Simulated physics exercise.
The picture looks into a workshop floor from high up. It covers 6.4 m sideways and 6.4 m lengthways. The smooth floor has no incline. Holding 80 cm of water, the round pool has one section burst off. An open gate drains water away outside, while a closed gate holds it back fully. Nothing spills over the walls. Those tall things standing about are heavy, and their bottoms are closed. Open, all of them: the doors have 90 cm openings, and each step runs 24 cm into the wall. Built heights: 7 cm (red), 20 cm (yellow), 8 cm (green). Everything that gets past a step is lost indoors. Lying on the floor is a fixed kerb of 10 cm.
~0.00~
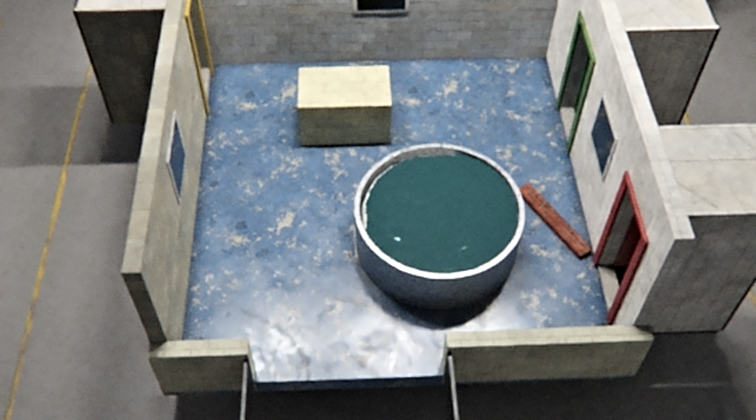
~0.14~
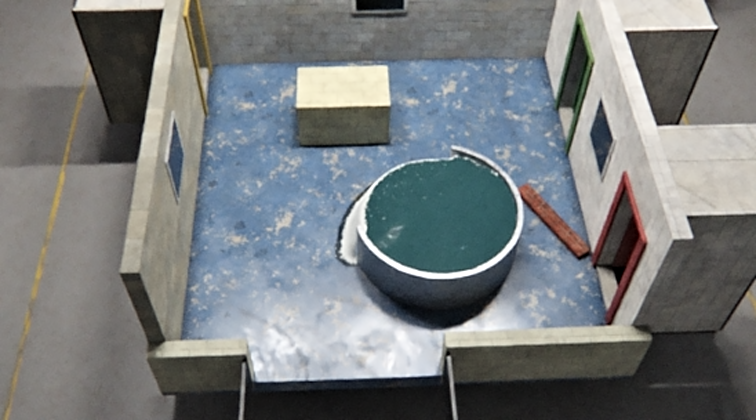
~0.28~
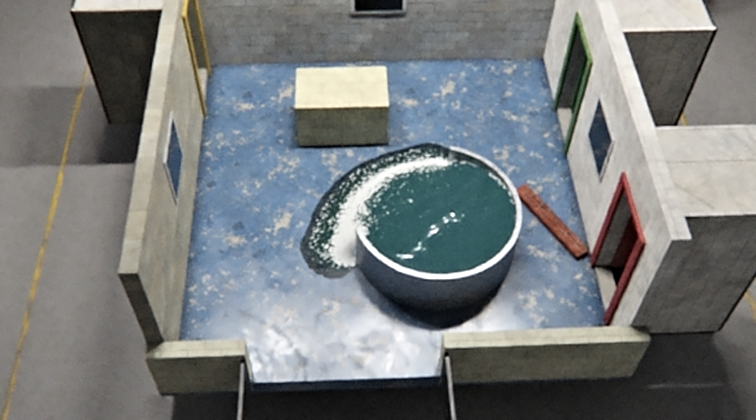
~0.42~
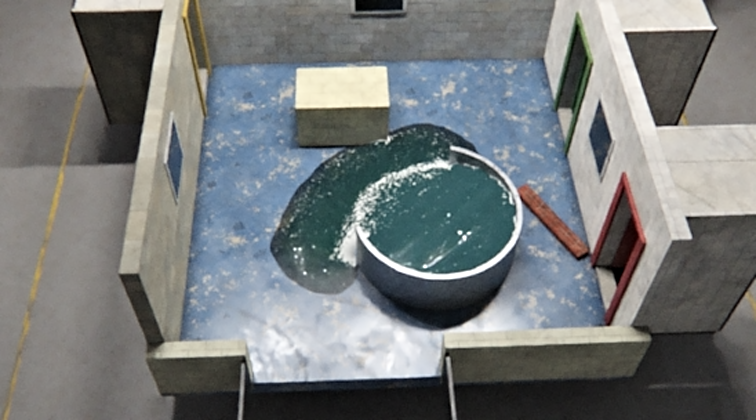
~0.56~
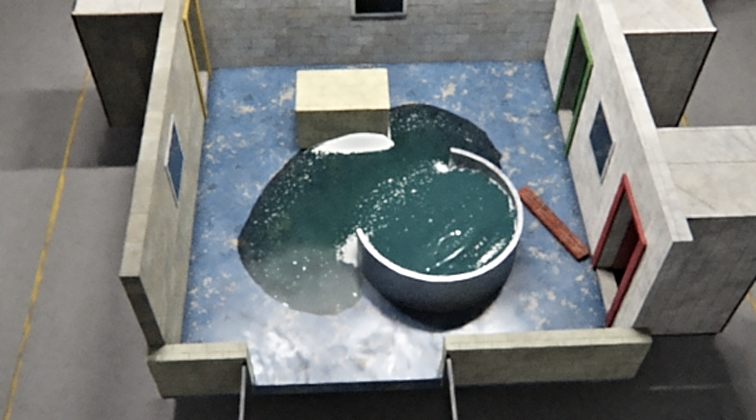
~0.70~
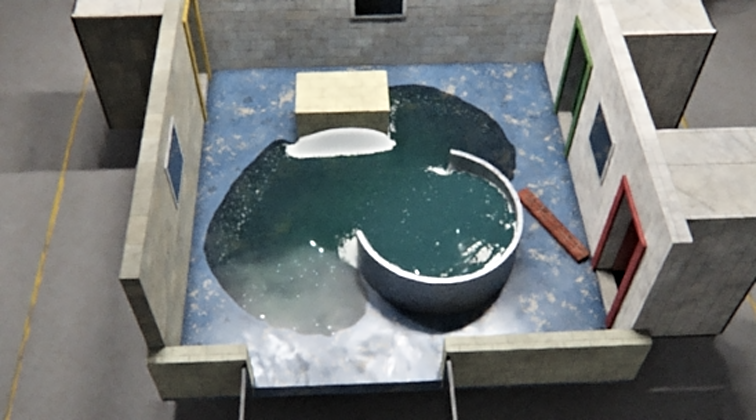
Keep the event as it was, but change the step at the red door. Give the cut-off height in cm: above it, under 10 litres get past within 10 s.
The cut-off is roughly 11.5 cm.
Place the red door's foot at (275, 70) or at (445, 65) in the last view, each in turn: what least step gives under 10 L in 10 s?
About 22 cm, then about 21 cm.
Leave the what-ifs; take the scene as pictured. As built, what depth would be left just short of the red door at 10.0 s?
13.0 cm.
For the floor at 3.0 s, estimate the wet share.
The wet part is about 65 per cent.
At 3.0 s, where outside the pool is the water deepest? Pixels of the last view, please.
Near (209, 80).
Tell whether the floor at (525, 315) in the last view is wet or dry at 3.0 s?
I'd say that place has stayed dry.
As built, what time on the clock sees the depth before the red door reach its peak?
Around 9.5 s, give or take.
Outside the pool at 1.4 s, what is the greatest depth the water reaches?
About 55 cm at most.
After 1.4 s water covers 50 % of the floor, deepest (55 cm) near (200, 167); it has not reached the red door.
After 3.0 s water covers 65 % of the floor, deepest (40 cm) near (209, 80); it has not reached the red door.
After 10.0 s water covers 100 % of the floor, deepest (14 cm) near (376, 334); 13 cm at the red door, 35 litres in over its 7 cm step.
At the red door as built, the water arrived by 4.9 s and peaked near 14 cm at 9.6 s.
Run again over the same 10 s with other heights there, 15 litres in over 10.5 cm, 7 litres over 12.5 cm. The limit of 10 litres is kept from about 11.5 cm up.
